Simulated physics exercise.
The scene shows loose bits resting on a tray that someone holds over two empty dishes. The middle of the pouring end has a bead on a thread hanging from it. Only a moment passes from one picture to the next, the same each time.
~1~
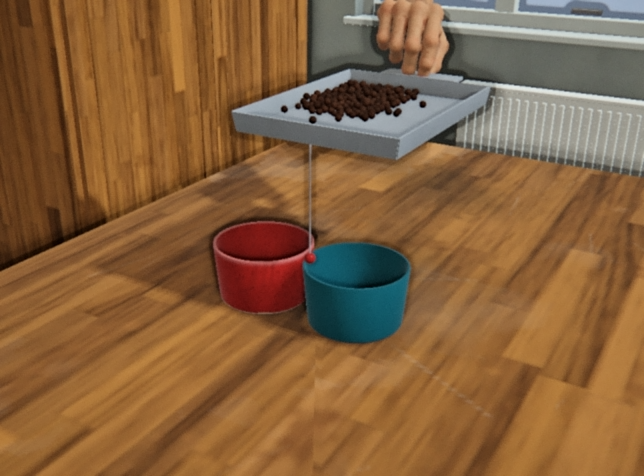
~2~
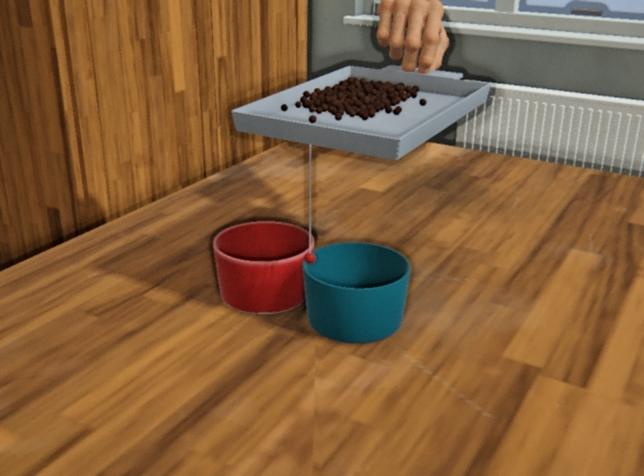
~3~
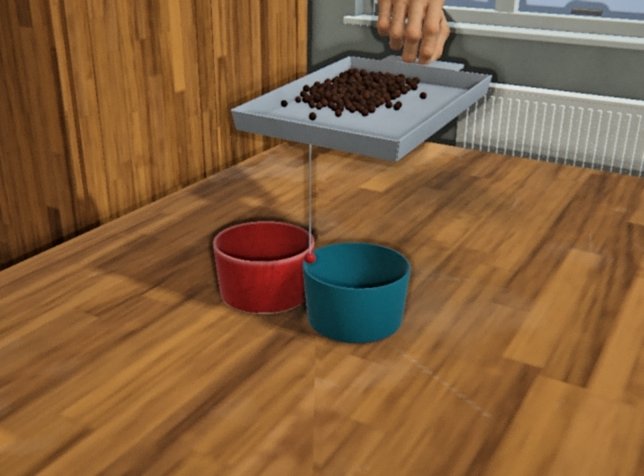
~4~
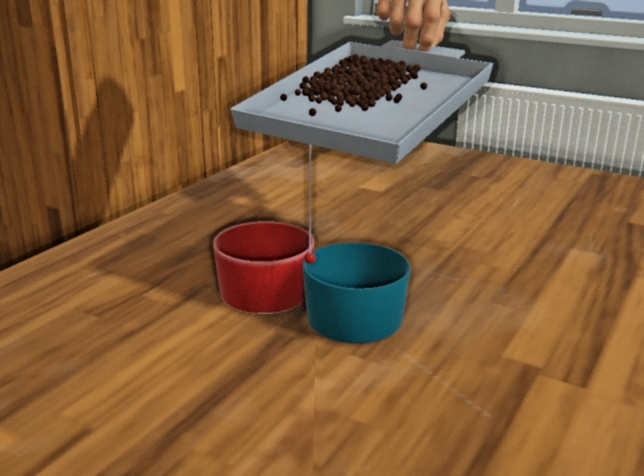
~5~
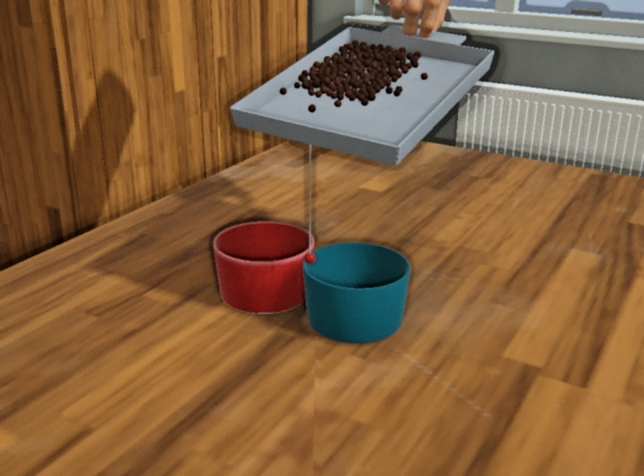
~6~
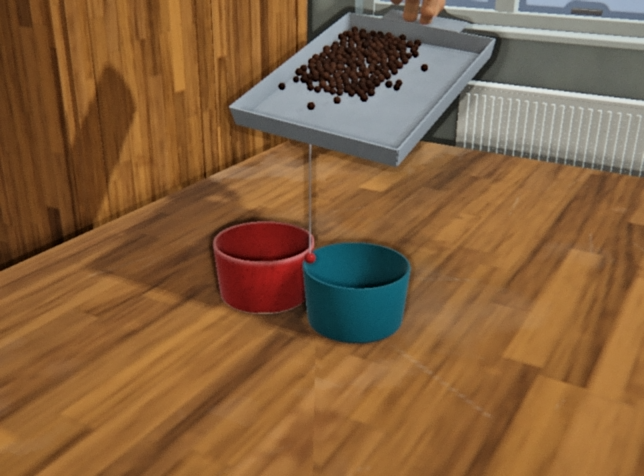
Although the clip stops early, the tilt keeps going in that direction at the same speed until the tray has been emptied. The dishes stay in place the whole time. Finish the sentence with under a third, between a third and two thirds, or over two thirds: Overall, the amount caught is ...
Overall, the amount caught is under a third.
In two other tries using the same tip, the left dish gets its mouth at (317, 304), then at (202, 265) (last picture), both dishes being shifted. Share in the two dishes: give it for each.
First 80 per cent, second 40 per cent.
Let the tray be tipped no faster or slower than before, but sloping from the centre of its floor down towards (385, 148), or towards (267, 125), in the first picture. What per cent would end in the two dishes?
I'd say some 20 in a hundred at first, then 70 in a hundred.
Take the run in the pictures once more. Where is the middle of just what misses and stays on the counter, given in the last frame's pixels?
Check roughly (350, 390) and you'll find the middle.
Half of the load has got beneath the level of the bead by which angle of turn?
110 degrees.
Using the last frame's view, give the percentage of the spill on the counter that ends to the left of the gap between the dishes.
30 per cent, about.
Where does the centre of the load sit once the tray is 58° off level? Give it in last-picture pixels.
Close to (346, 134).
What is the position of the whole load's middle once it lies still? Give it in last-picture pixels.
Near pixel (347, 386).
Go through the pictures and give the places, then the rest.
Corners of the pouring end at (236, 111) and (398, 137), level; middle of the load at (362, 99), allspice berries; left dish at (236, 282); right dish at (330, 309); bead on its thread at (310, 258), in the first frame.
Corners of the pouring end at (236, 111) and (398, 138), level; middle of the load at (362, 96), in the second frame.
Corners of the pouring end at (236, 110) and (397, 140), tipped barely, lowest at the right corner; middle of the load at (362, 90), in the third frame.
Corners of the pouring end at (235, 108) and (397, 142), tipped a little, lowest at the right corner; middle of the load at (362, 79), in the fourth frame.
Corners of the pouring end at (235, 107) and (397, 145), tipped a little, lowest at the right corner; middle of the load at (362, 69), in the fifth frame.
Corners of the pouring end at (234, 106) and (397, 148), tipped clearly, lowest at the right corner; middle of the load at (361, 60), a small part on the move; left dish at (236, 282); right dish at (330, 309), in the sixth frame.
Soon, tray tipped steeply; most on the tray; a stray few outside both; a small part in the air.
A while on, tray tipped right over; most on the tray; about a quarter outside both; a small part in the air.
Towards the end, tray tipped past a quarter turn; a small part in the right dish; nearly all outside both.
Finally, tray tipped past a quarter turn; a stray few in the right dish; none in the left dish; nearly all outside both.
